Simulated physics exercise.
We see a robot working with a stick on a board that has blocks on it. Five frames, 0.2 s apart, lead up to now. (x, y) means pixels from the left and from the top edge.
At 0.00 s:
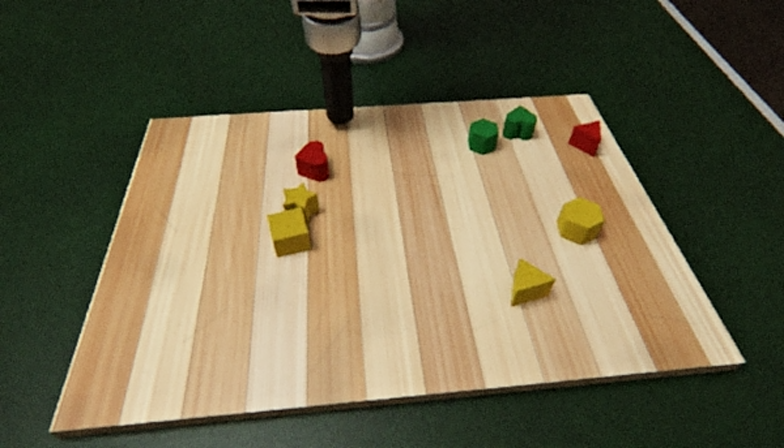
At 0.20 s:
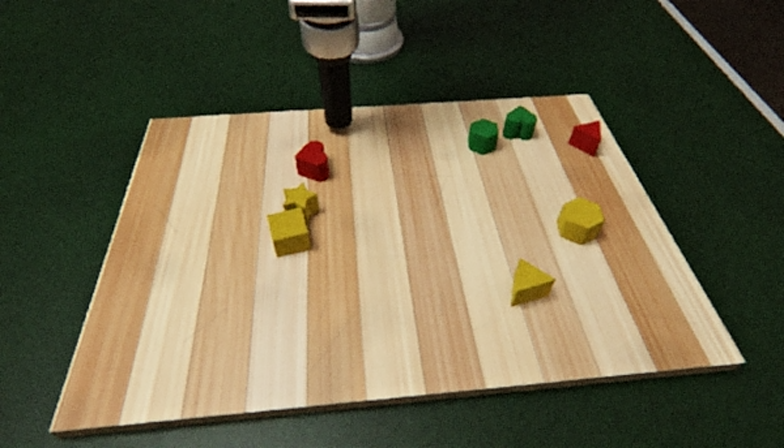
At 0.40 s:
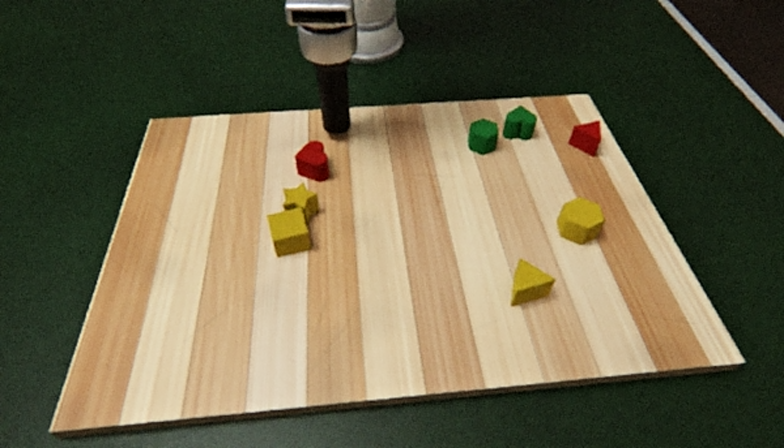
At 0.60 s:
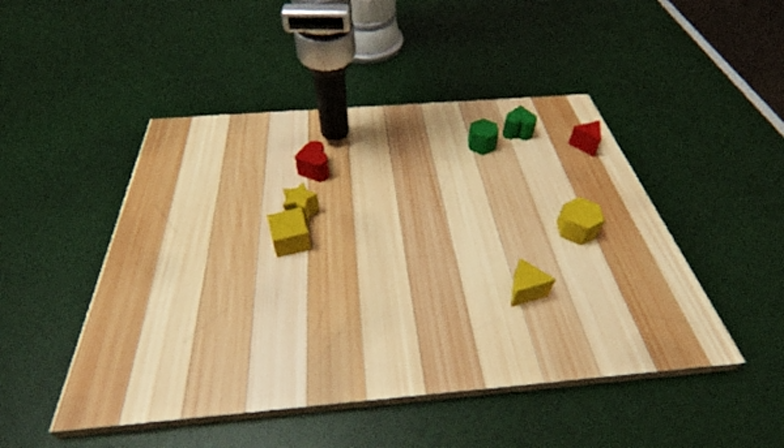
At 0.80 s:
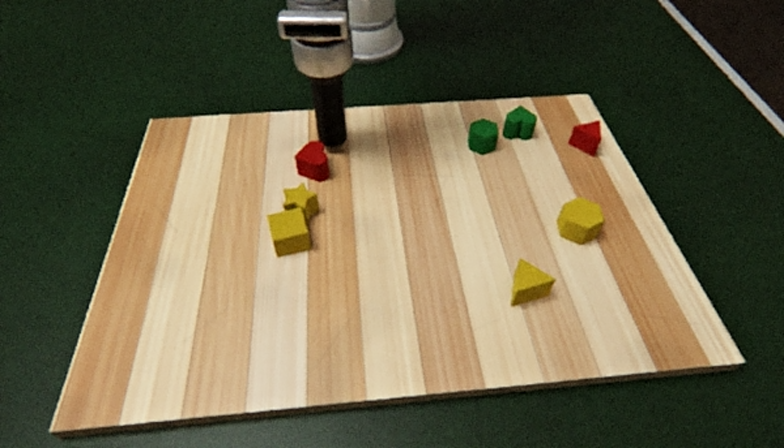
A robot arm's dark, upright stick moves slowly a short way toward the viewer and slightly left, drawing near a red heart block. It works over a striped wooden board on a dark green surface, seen from above at an angle by a still camera. A yellow star and square sit left of centre, two green blocks and a red one upper right, a yellow hexagon and triangle below them, all unmoving.
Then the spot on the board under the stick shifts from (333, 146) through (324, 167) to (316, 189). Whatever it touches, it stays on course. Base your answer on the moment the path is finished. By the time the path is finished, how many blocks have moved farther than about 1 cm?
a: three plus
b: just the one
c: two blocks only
Choice a: Three plus.
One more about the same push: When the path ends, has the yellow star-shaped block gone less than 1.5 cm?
No, it doesn't check out.
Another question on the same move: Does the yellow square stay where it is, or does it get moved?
It is shifted.
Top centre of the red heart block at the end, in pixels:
The spot you're after is about (281, 185) in the image.
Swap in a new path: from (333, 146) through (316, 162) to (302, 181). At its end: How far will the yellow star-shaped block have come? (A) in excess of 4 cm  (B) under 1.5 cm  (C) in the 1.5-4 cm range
(C)
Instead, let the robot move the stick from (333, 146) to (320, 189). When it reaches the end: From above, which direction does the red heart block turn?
Viewed from overhead, the red heart block winds up turned clockwise.
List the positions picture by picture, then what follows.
In the first picture, lower end of the stick (340, 116), tops of blocks, yellow square (287, 223), yellow star-shaped block (298, 195), red heart block (313, 153).
In the second picture, stick (339, 120), blocks as before.
In the third picture, stick (337, 125), blocks as before.
In the fourth picture, stick (335, 131), blocks as before.
In the fifth picture, stick (333, 138), yellow square (287, 223), yellow star-shaped block (298, 195), red heart block (313, 153).
What follows on the original path. Halfway along, stick (323, 159); red heart block (302, 169).
At the end, stick (315, 182); yellow square (284, 235); yellow star-shaped block (278, 208), turned 55° anticlockwise; red heart block (281, 185), turned 55° clockwise.
